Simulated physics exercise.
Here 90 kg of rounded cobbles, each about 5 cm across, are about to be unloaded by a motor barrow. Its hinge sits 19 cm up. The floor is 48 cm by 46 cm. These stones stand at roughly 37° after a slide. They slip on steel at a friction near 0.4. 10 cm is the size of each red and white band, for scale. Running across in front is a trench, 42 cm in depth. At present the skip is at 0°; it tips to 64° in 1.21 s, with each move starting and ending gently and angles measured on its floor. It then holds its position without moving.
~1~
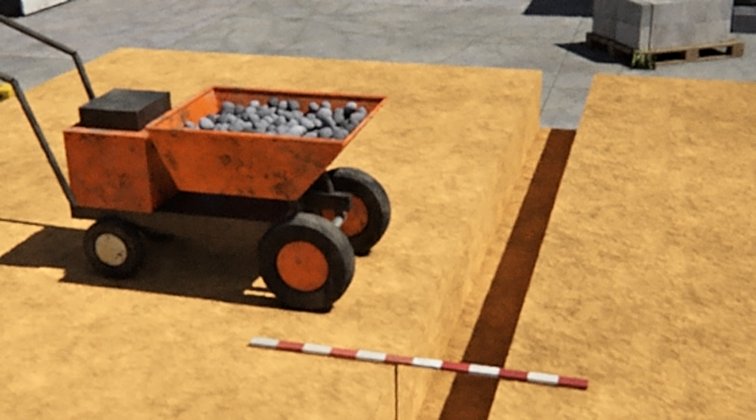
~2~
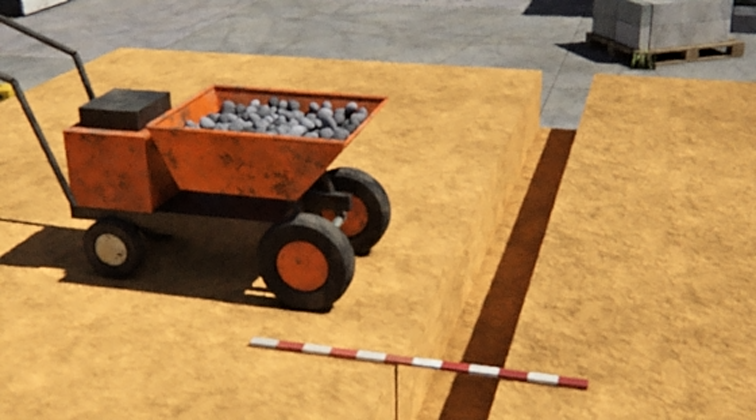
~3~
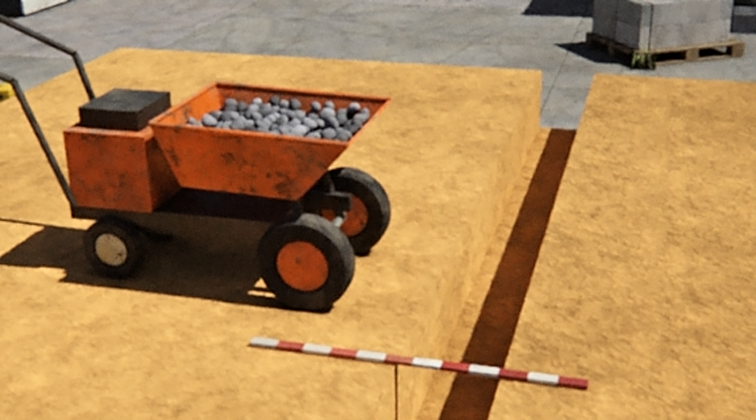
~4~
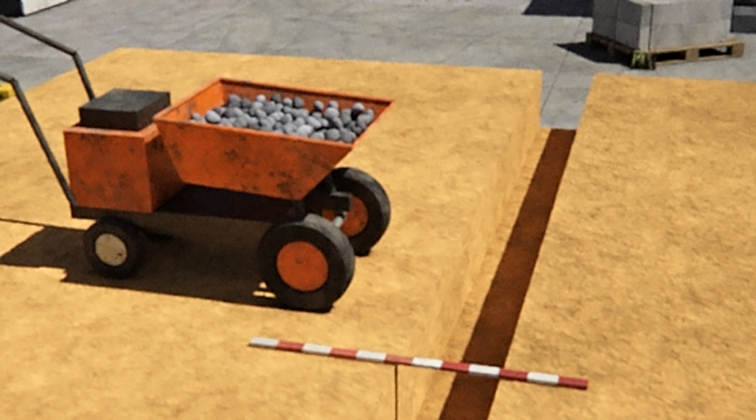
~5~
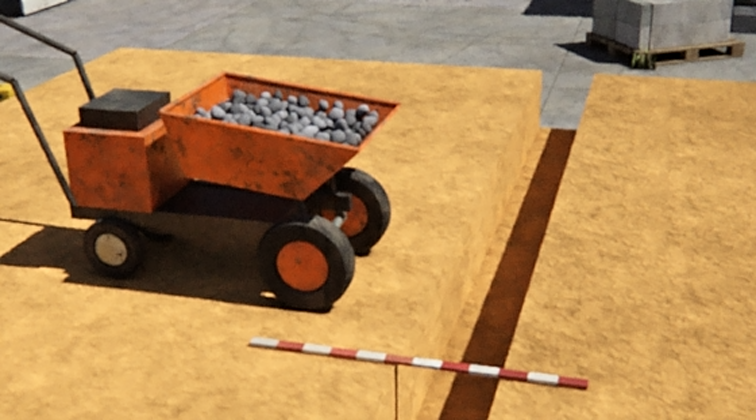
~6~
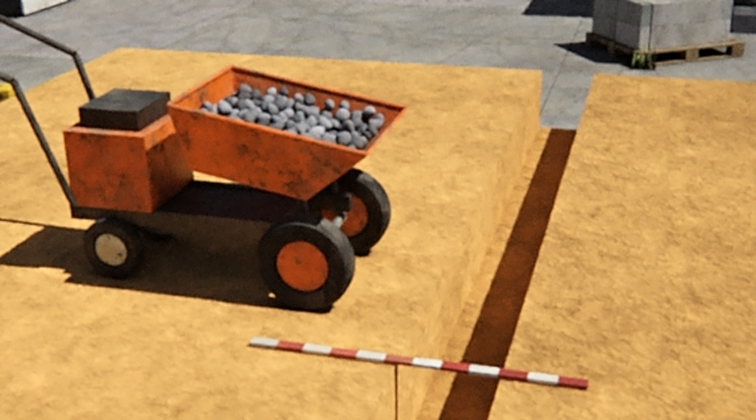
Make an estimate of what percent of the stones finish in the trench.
About 87 percent.
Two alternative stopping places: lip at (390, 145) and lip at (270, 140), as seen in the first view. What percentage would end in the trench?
First place roughly 45%, second roughly 75%.
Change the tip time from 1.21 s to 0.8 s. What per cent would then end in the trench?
It'd be some 75 per cent.
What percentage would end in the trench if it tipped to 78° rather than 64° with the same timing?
Around 90 per cent would finish in the trench.
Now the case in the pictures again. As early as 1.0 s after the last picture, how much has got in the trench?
About 30 per cent by then.
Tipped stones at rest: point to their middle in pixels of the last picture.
Their middle ends up near (490, 373).
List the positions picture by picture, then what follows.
The first picture shows lip at (344, 143), floor tilted 0°, highest stones at (307, 110).
In the second picture, the skip is at 0°, its lip at (345, 144); the top of the load is at (307, 110).
In the third picture, the skip is at 2°, its lip at (348, 145); the top of the load is at (292, 112).
In the fourth picture, the skip is at 4°, its lip at (353, 147); the top of the load is at (259, 109).
In the fifth picture, the skip is at 7°, its lip at (359, 151); the top of the load is at (253, 105).
The sixth picture shows lip at (366, 155), floor tilted 10°, highest stones at (255, 99).
Then, 0.6 s after the last picture the floor is at 54°, 100 % in the skip; the foremost stones are at (433, 199).
Then, 1.0 s after the last picture the floor is at 64°, 71 % in the skip, 28 % in the trench, 1 % past the trench; the foremost stones are at (529, 287).
Then, 1.4 s after the last picture the floor is at 64°, 35 % in the skip, 52 % in the trench, 13 % past the trench; the foremost stones are at (631, 329).
Then, 3.3 s after the last picture the floor is at 64°, 0 % in the skip, 87 % in the trench, 13 % past the trench; the foremost stones are at (713, 342).
